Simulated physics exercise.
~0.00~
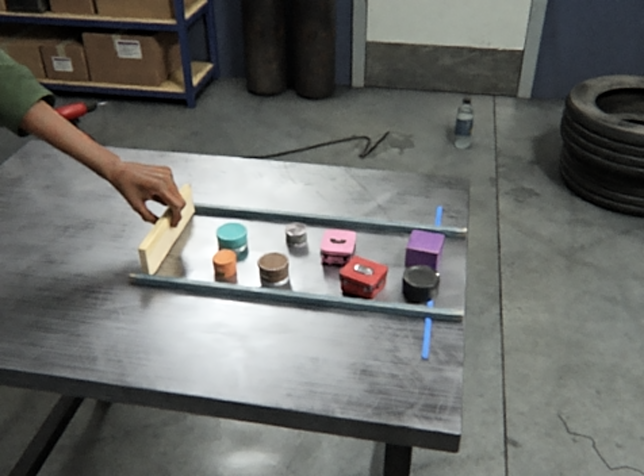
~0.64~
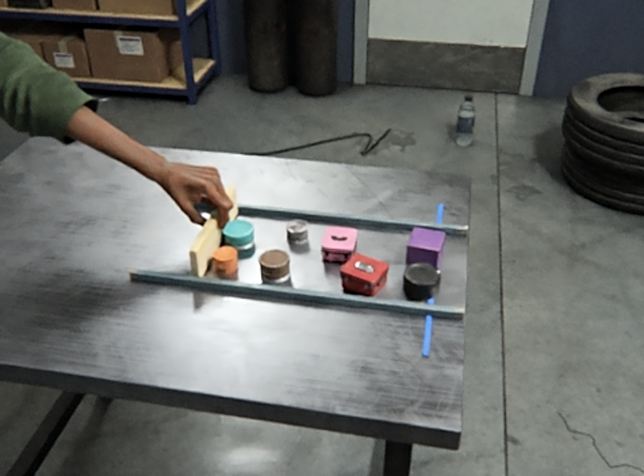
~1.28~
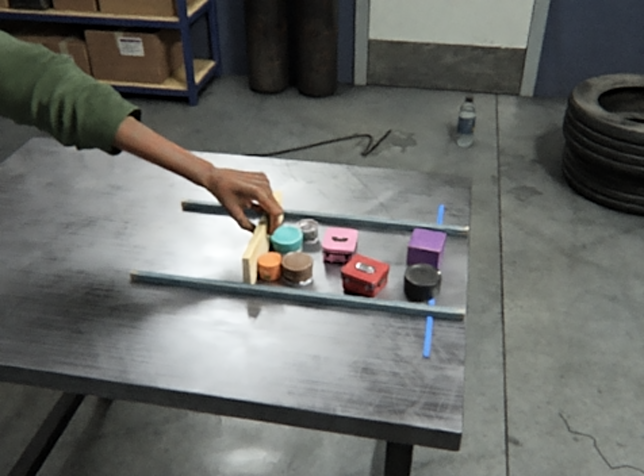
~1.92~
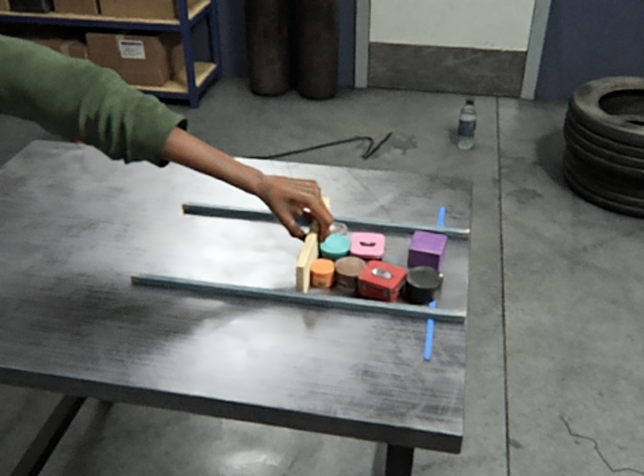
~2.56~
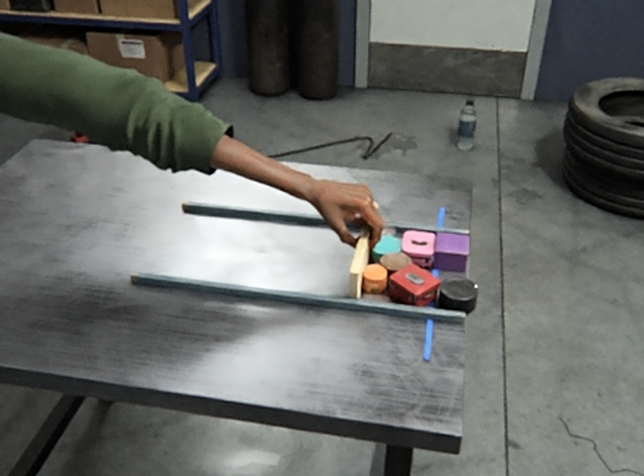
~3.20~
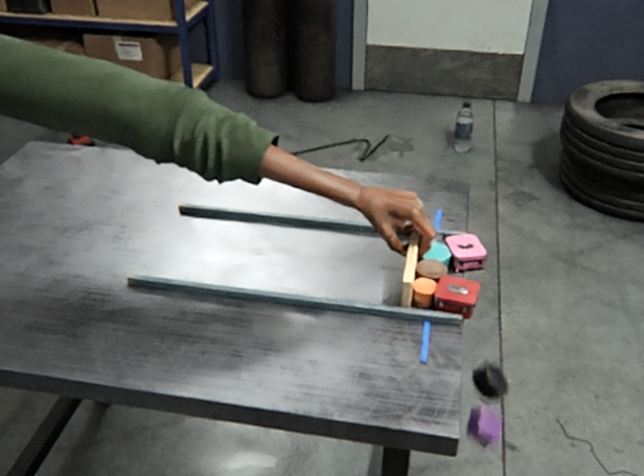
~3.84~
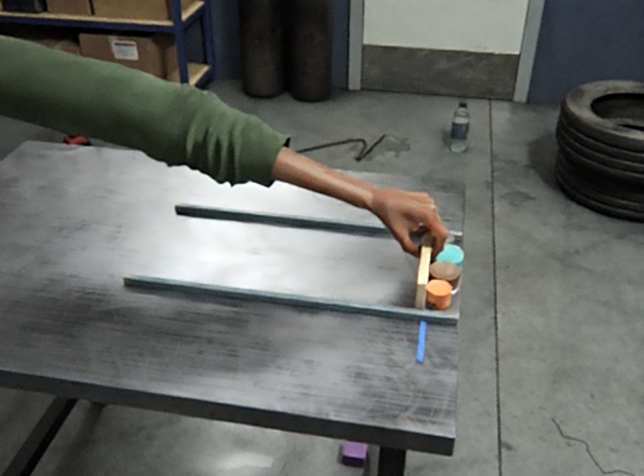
Hand pushing a wooden board between two rails, sweeping small tins and boxes rightward until several drop off the table's edge.
